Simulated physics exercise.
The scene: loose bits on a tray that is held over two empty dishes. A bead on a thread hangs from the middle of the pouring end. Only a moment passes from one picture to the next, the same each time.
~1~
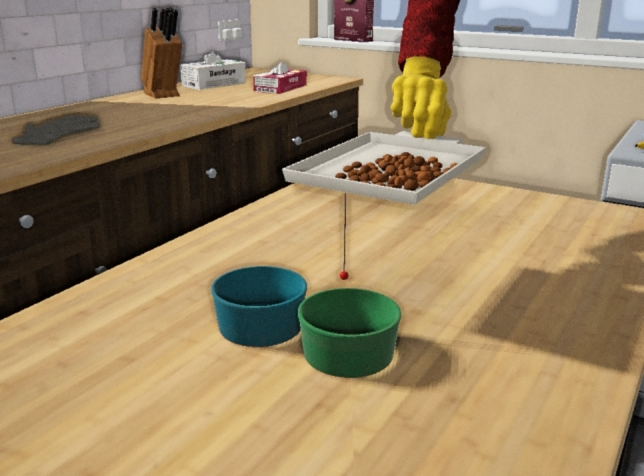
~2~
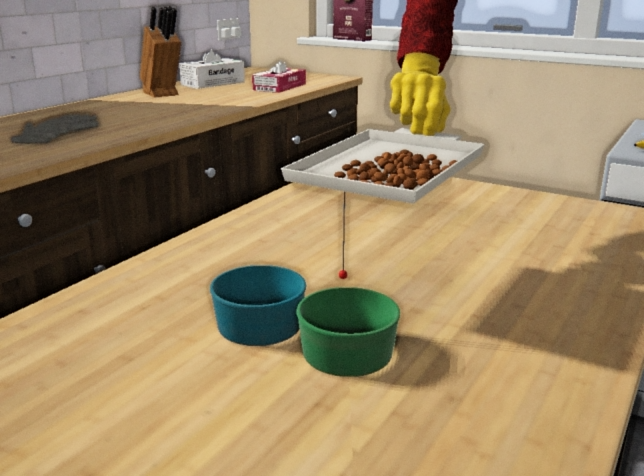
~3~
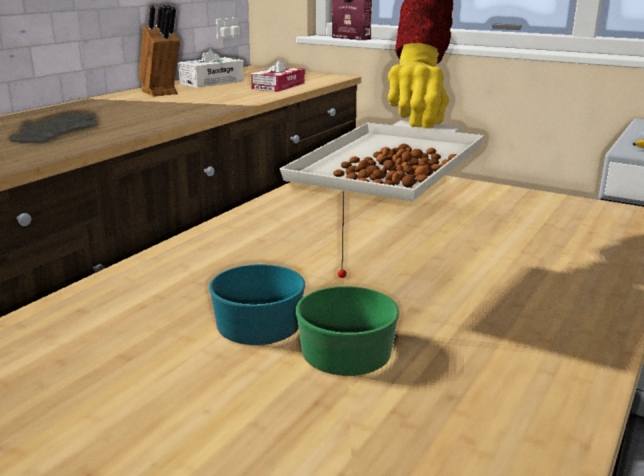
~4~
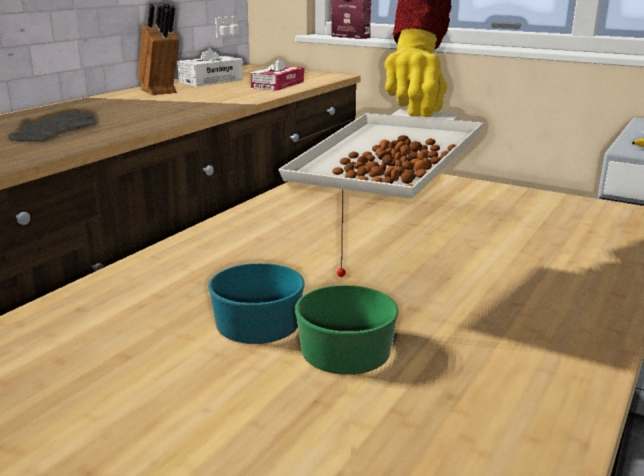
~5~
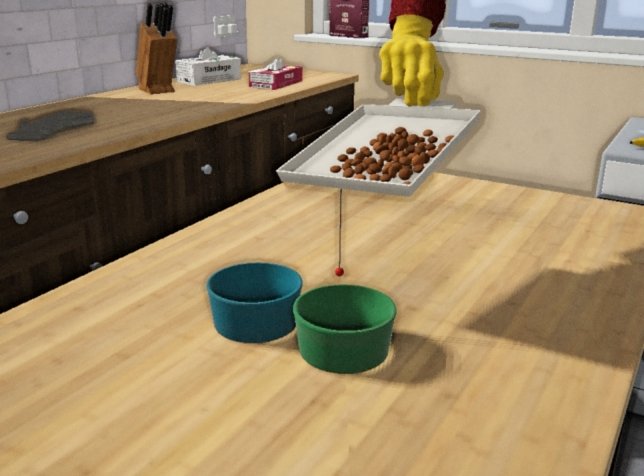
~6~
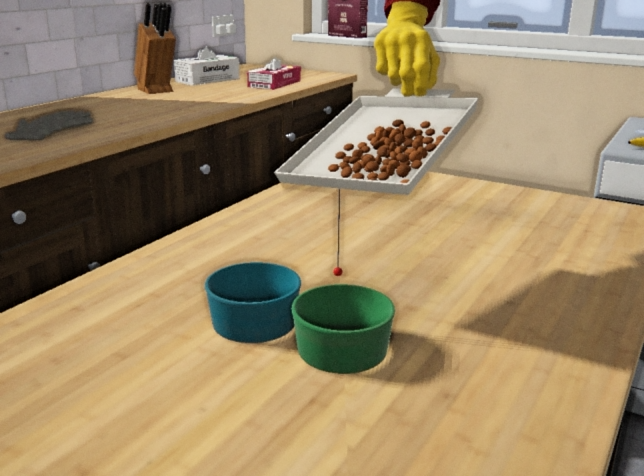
A yellow-gloved hand gradually tilts a tray of brown bits above blue and green dishes.
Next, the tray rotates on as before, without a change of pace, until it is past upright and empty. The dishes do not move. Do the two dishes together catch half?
Caught overall: The larger part.
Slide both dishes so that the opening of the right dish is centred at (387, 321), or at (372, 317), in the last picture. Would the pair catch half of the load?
At the first place the larger part, at the second the larger part.
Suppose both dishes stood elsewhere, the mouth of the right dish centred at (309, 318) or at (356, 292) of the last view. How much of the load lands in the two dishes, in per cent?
About 30 and 70 per cent.
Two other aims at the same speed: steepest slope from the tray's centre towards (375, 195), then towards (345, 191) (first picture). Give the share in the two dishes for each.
In turn 70 and 90 in a hundred.
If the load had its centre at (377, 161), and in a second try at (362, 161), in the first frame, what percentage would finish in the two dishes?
In turn 90 and 90 in a hundred.
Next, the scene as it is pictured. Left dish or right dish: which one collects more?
It is left.
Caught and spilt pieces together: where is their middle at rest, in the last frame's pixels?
Roughly at (263, 317).
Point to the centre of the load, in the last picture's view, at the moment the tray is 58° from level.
Close to (341, 160).
Soon after the last picture, tray tipped steeply; nearly all on the tray; a stray few in the air.
A little later, tray tipped right over; about half on the tray; a stray few in the right dish; about a quarter in the left dish; about a quarter in the air.
Later still, tray tipped past a quarter turn; about a quarter in the right dish; about two thirds in the left dish; a small part outside both.
At rest, tray tipped past a quarter turn; about a quarter in the right dish; about two thirds in the left dish; a small part outside both.
